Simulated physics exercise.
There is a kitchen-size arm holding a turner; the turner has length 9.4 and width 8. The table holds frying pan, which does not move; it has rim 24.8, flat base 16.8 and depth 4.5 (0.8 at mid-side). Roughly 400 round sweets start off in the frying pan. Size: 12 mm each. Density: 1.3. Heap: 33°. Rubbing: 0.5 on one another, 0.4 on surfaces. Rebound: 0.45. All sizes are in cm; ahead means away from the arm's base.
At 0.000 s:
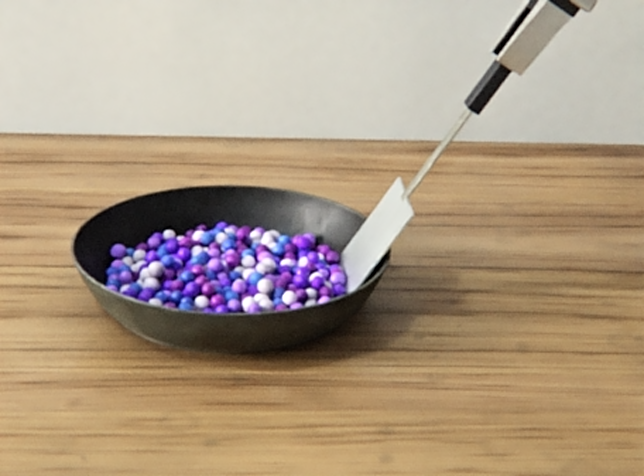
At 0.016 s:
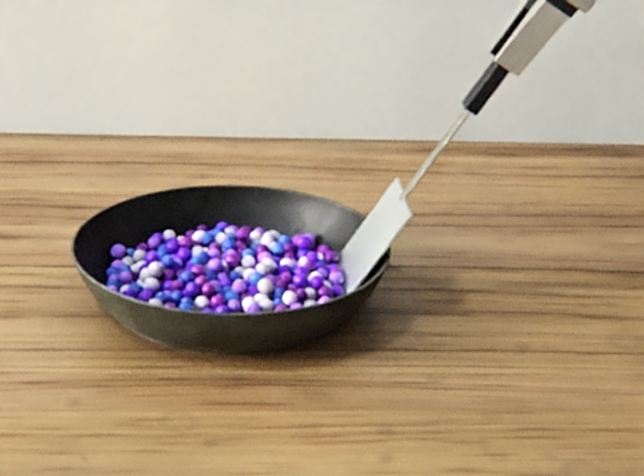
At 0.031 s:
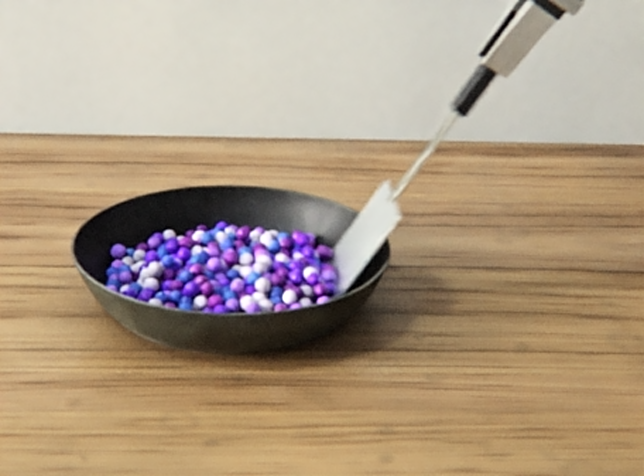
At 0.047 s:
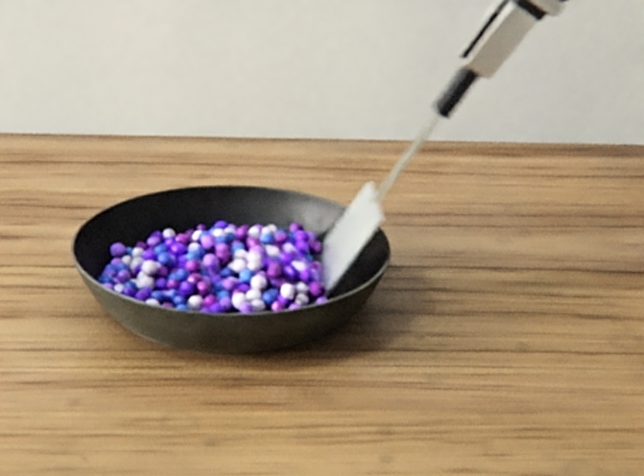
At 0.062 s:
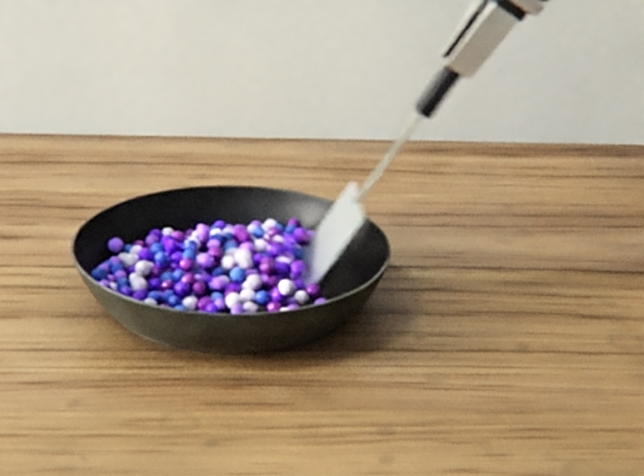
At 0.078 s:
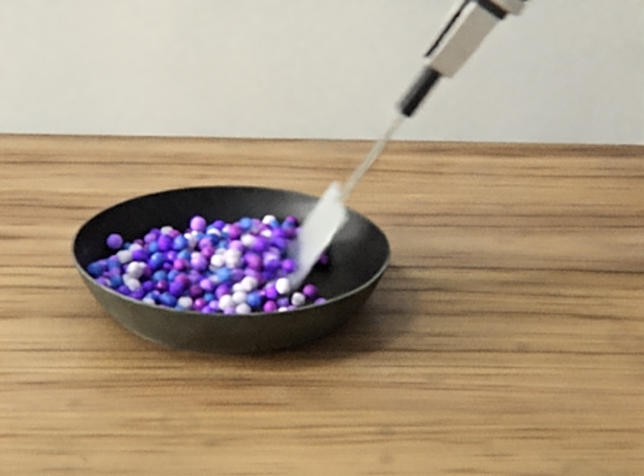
White spatula on a robotic arm pushing purple, blue and white balls leftward in a dark pan on a wooden table.
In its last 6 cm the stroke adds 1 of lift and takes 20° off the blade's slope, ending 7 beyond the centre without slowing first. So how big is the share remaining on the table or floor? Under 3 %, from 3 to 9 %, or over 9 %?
From 3 to 9 %.
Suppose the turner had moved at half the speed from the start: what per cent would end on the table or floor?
Then roughly 0 percent.
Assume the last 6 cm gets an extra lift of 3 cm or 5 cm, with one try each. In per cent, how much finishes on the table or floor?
I'd put it near 5 in a hundred, then near 10 in a hundred.
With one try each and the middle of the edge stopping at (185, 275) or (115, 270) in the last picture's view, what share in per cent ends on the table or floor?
I'd say some 0 per cent, then some 25 per cent.
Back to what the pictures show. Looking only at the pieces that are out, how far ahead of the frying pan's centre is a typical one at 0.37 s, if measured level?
It comes to near 14 cm ahead of the middle.
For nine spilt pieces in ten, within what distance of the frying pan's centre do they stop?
Distance from centre: Approx. 25 cm.
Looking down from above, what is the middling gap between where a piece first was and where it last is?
Some 5 centimetres.
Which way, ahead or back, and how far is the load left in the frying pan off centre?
Ahead, by about 4.5 cm.
After 0.12 s, sloping 58°, highest piece 5 above the table; 403 in the frying pan.
After 0.16 s, sloping 50°, highest piece 6 above the table; 403 in the frying pan.
After 0.37 s, sloping 38°, highest piece 5 above the table; 381 in the frying pan, 18 on the table or floor, 4 on the blade or in flight.
After 1.42 s, sloping 38°, highest piece 5 above the table; 381 in the frying pan, 22 on the table or floor.
In the end, 381 in the frying pan, 22 on the table or floor. That is 5 % on the table or floor.
